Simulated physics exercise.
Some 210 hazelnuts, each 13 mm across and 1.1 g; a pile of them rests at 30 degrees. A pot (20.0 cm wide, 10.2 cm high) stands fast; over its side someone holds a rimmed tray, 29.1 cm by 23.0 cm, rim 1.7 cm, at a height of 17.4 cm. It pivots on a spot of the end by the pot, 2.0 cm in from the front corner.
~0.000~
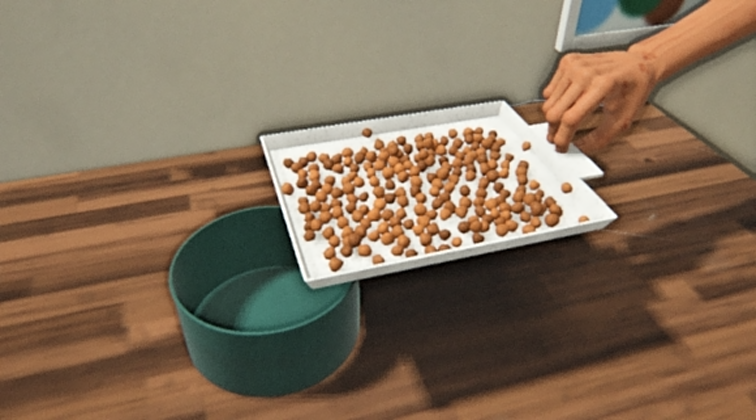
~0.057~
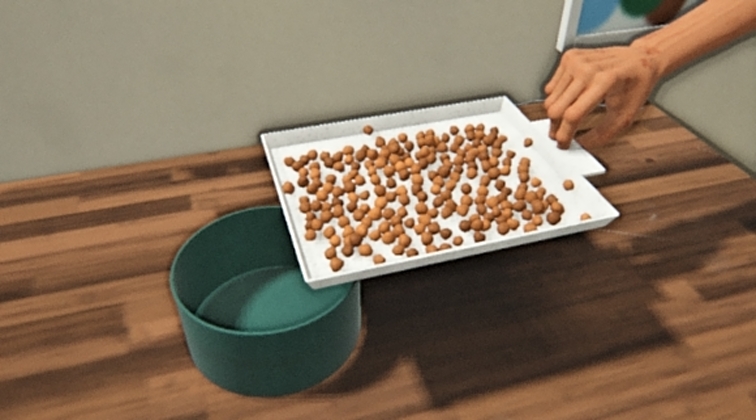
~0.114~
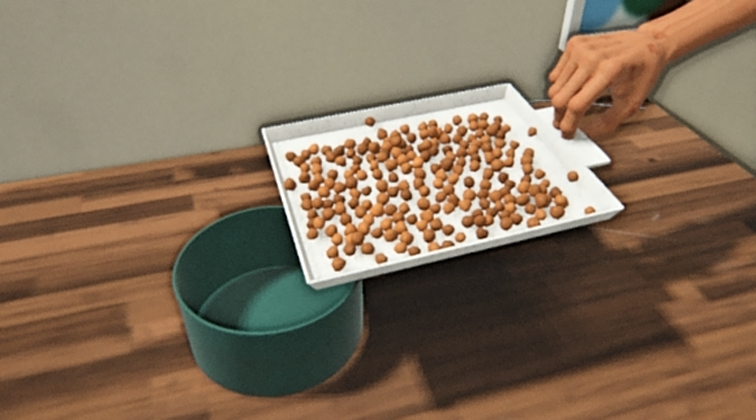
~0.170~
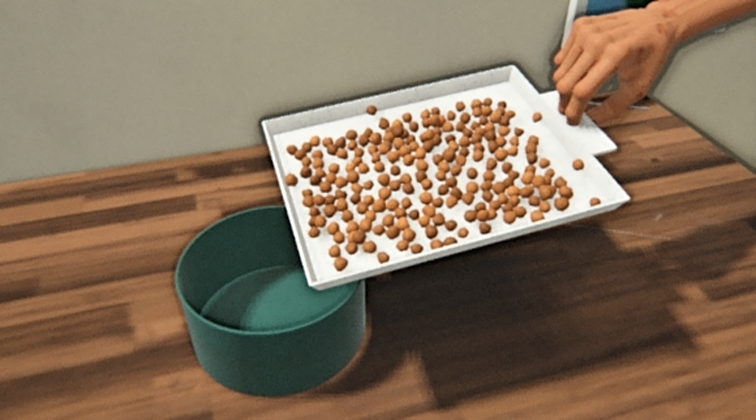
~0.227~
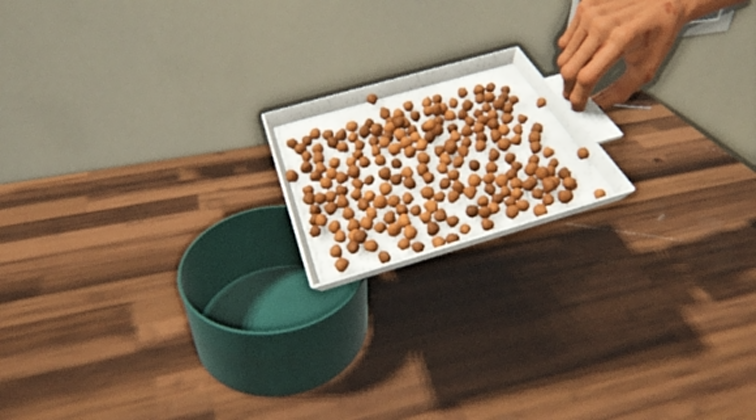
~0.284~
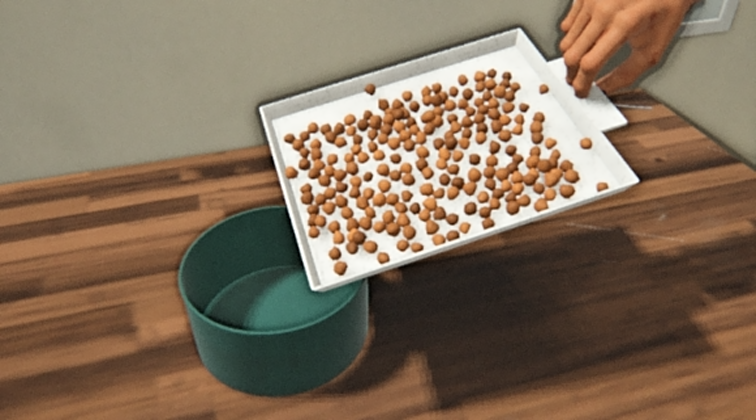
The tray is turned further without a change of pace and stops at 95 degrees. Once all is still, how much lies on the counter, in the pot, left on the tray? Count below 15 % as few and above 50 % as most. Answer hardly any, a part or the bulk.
Counter: The bulk, pot: Hardly any, tray: Hardly any.
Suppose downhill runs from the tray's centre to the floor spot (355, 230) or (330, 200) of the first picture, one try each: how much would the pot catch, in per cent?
Some 25 and 80 per cent.
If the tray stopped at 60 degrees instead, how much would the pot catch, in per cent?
In that case some 0 per cent.
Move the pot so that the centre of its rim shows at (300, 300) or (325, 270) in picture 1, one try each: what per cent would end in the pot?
About 50 and 0 per cent.
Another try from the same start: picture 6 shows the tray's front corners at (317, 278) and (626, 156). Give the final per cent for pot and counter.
Pot 40, counter 60.
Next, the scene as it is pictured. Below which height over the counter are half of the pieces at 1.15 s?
Roughly 8 cm.
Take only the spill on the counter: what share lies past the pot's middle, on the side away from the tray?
Some 60 per cent.
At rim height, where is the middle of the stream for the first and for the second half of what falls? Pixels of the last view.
At about (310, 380), then at (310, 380).
Then, at 0.80 s, tilt 53 degrees; the tray holds 95 %, the pot 0 %.
Then, at 1.15 s, tilt 79 degrees; the tray holds 35 %, the pot 0 %.
After 1.59 s, tilt 95 degrees; the tray holds 0 %, the pot 0 %.
At rest (2.3 s), counter 100 %, pot 0 %, tray 0 %.
